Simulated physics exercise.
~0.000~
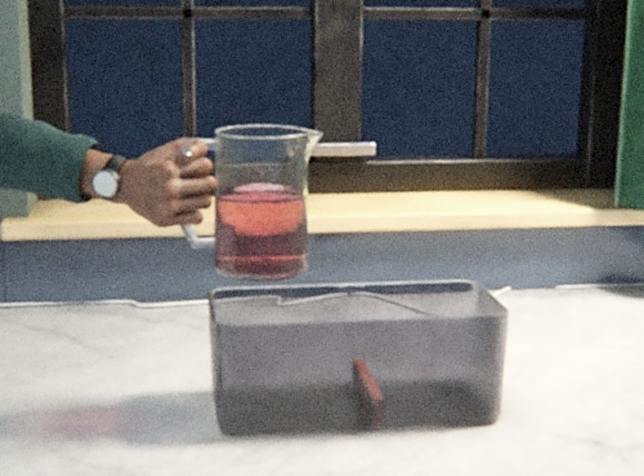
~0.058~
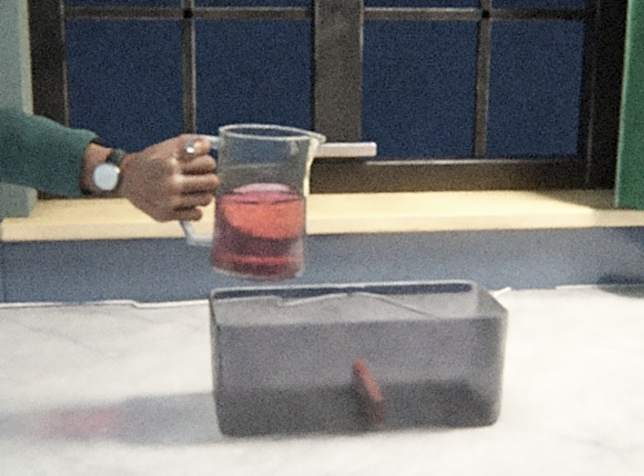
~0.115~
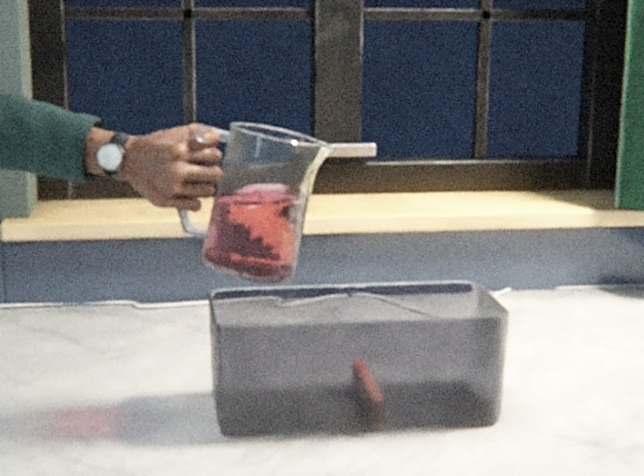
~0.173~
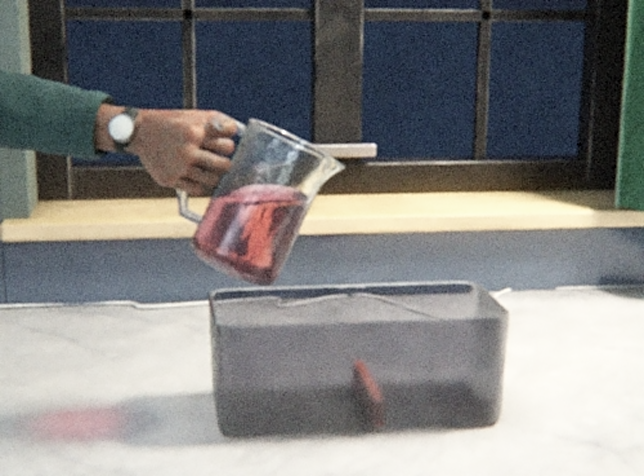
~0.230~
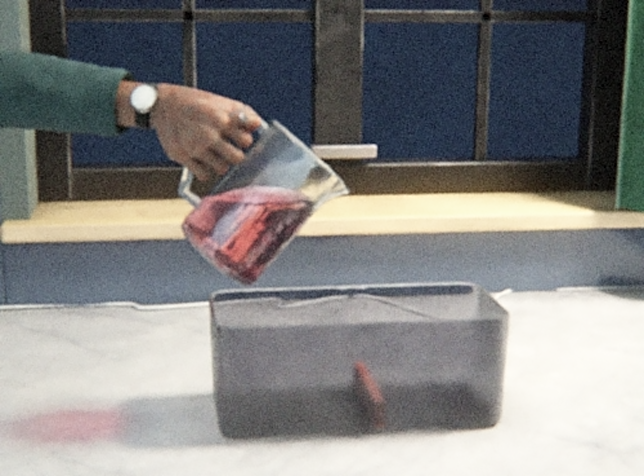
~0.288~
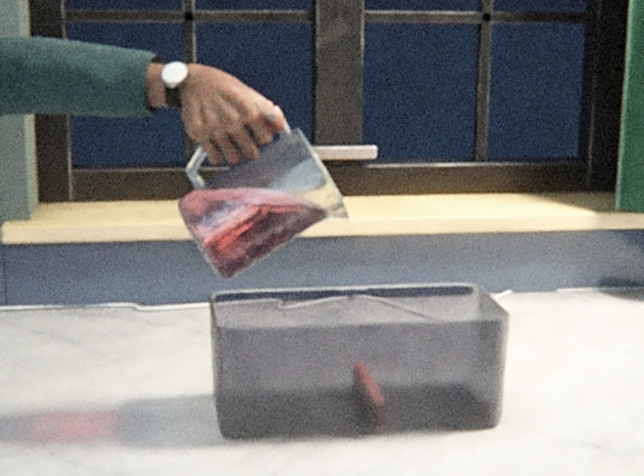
A hand in a green sleeve tilted a glass jug of red liquid steeply to the right above a long clear basin on a marble counter, and the liquid shifted inside as the jug turned.
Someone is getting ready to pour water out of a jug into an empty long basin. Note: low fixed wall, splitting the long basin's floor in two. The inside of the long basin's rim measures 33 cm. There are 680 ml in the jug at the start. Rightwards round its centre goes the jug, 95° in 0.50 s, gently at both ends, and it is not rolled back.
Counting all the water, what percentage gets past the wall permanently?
The share past the wall is about 87 per cent.
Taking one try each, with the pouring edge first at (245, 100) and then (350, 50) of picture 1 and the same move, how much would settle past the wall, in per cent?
Try 1: Approx. 15 %; try 2: Approx. 60 %.
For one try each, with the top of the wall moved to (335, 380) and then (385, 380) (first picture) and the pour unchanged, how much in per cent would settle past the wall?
90 per cent first, 70 per cent second.
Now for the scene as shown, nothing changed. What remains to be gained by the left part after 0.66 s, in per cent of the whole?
I'd say near 10 percent.
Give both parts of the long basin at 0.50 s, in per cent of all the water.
Left roughly 2, right roughly 5.
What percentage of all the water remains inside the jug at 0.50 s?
Roughly 78 %.
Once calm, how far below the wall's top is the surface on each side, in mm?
I'd say some 30 mm on the left and some 0 mm on the right.
By 0.50 s the tilt is 95° and 78 per cent is still to pour, 2 is left of the wall and 5 right of it.
By 0.66 s the tilt is 95° and 42 per cent is still to pour, 1 is left of the wall and 38 right of it.
By 0.82 s the tilt is 95° and 23 per cent is still to pour, 3 is left of the wall and 65 right of it.
By 1.00 s the tilt is 95° and 12 per cent is still to pour, 7 is left of the wall and 76 right of it.
At rest 10 per cent lies left of the wall, 87 right of it and 1 outside.
